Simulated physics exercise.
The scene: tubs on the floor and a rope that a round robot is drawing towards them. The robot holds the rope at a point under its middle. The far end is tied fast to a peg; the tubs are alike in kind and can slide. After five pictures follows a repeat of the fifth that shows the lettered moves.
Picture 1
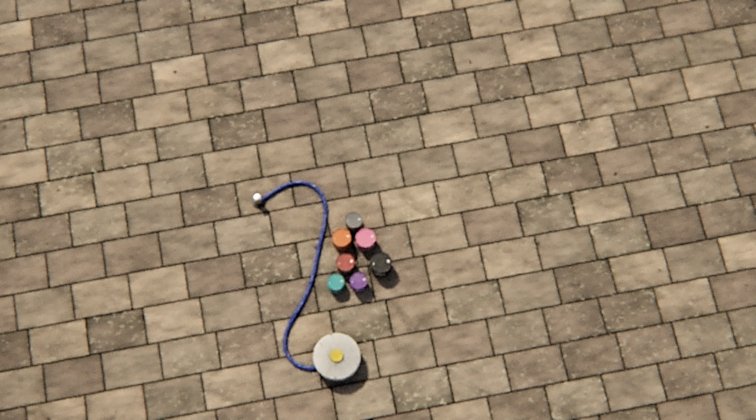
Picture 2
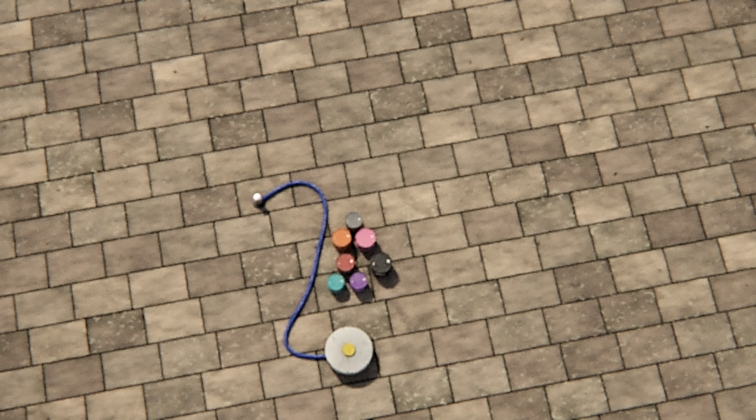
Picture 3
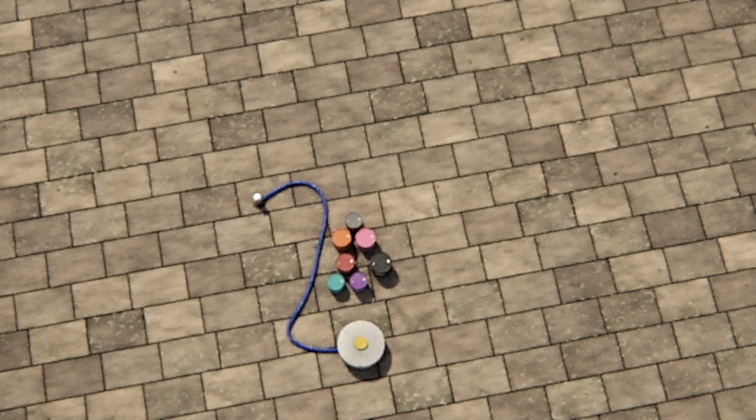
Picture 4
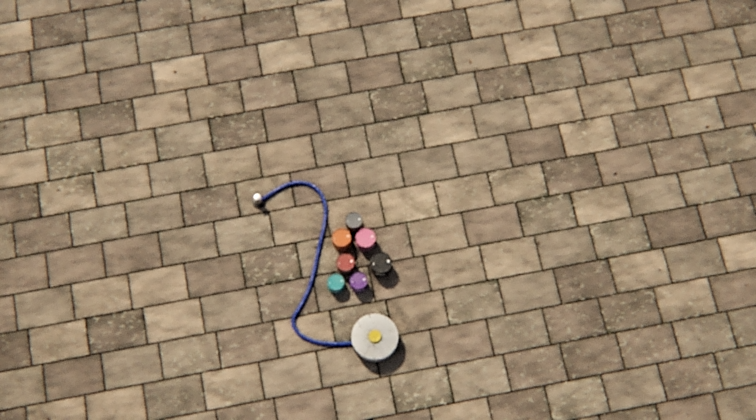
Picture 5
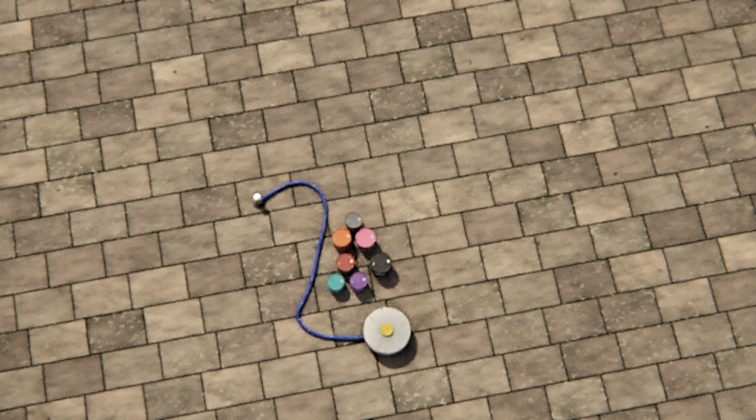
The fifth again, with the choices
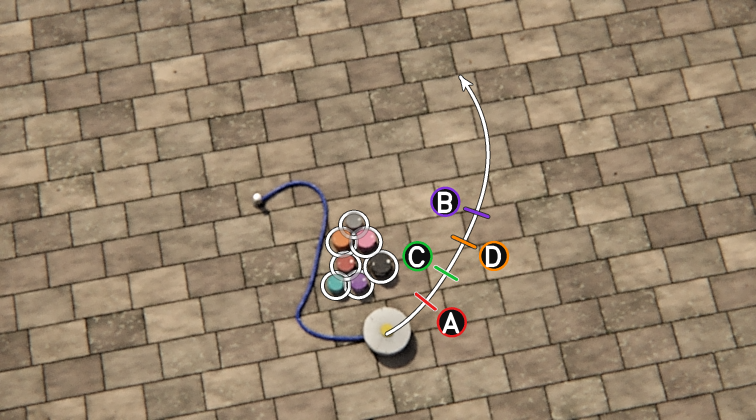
A round white robot slid steadily to the right and slightly upward across the paving, drawing the lower part of a blue rope along, while the small cluster of colourful tubs beside it stayed still.
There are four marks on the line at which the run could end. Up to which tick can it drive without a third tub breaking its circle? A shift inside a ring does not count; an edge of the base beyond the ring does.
Stop at B.
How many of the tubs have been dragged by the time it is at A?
By then, none.
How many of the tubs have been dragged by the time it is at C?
The count is none.
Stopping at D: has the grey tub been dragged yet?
By then, no.
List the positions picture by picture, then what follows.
The first picture shows turquoise tub (336, 284); red tub (346, 264); black tub (381, 265).
The second picture shows robot (349, 352); orange tub (342, 240).
The third picture shows robot (361, 345); grey tub (354, 223).
The fourth picture shows robot (375, 338); purple tub (358, 283).
The fifth picture shows robot (387, 332); red tub (346, 264); black tub (381, 265); orange tub (342, 240).
On the marked copy, A at (426, 302); B at (477, 213); C at (446, 273); D at (464, 242); the route from (387, 334) via (477, 213) to (461, 77).
Following B. Soon after the start, robot (428, 297).
Later, robot (459, 251).
In the end, robot (477, 210); none over the rings.
As for the rest, A is within the limit but short; C is within the limit but short; D is within the limit but short.
